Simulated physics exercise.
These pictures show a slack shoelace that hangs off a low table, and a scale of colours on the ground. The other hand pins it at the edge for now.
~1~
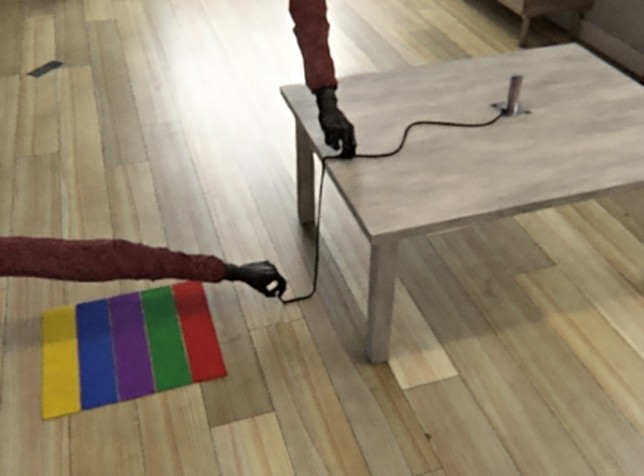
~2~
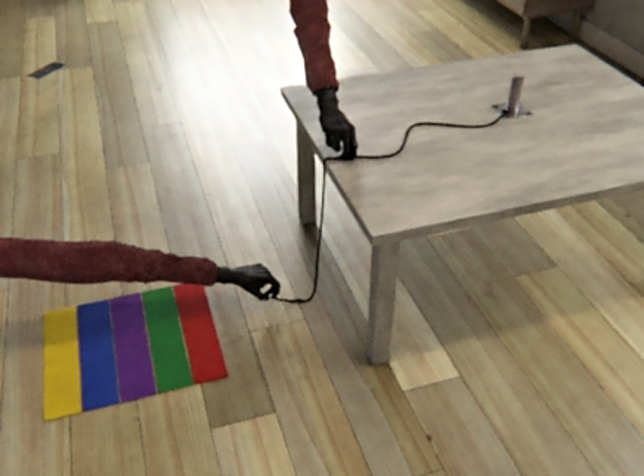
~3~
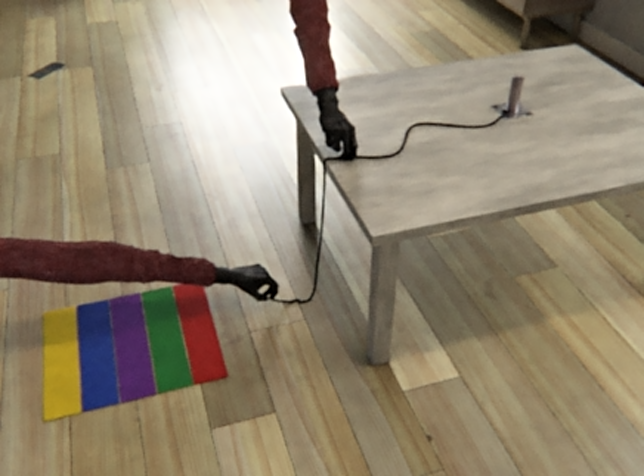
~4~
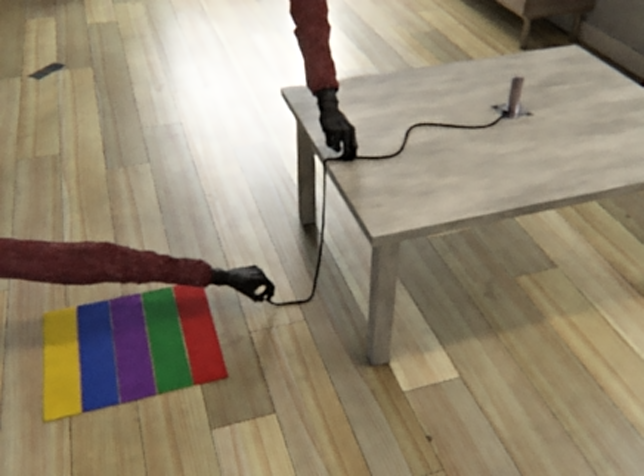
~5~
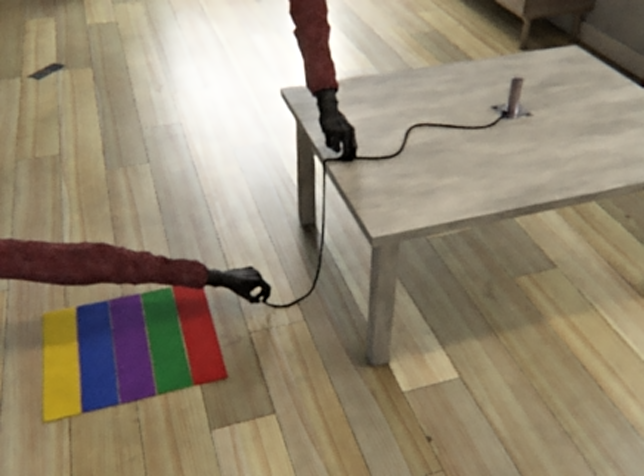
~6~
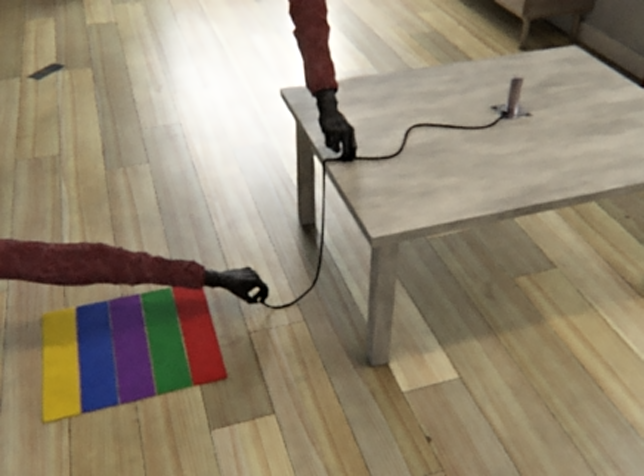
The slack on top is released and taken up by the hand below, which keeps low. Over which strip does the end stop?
The end stops over the purple strip.
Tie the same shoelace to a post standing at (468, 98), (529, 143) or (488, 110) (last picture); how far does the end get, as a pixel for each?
About (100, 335), (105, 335) and (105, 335).
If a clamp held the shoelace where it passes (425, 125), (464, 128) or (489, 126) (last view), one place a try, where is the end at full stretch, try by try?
In that order: (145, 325), (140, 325) and (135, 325).
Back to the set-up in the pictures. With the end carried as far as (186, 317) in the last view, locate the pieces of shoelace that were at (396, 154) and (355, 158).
About (356, 149), and the other about (322, 166).
Soon after, end near (186, 317); over red.
Then, end near (151, 324); over green.
At full stretch, end near (129, 329); over purple. It gets as far as the purple strip.
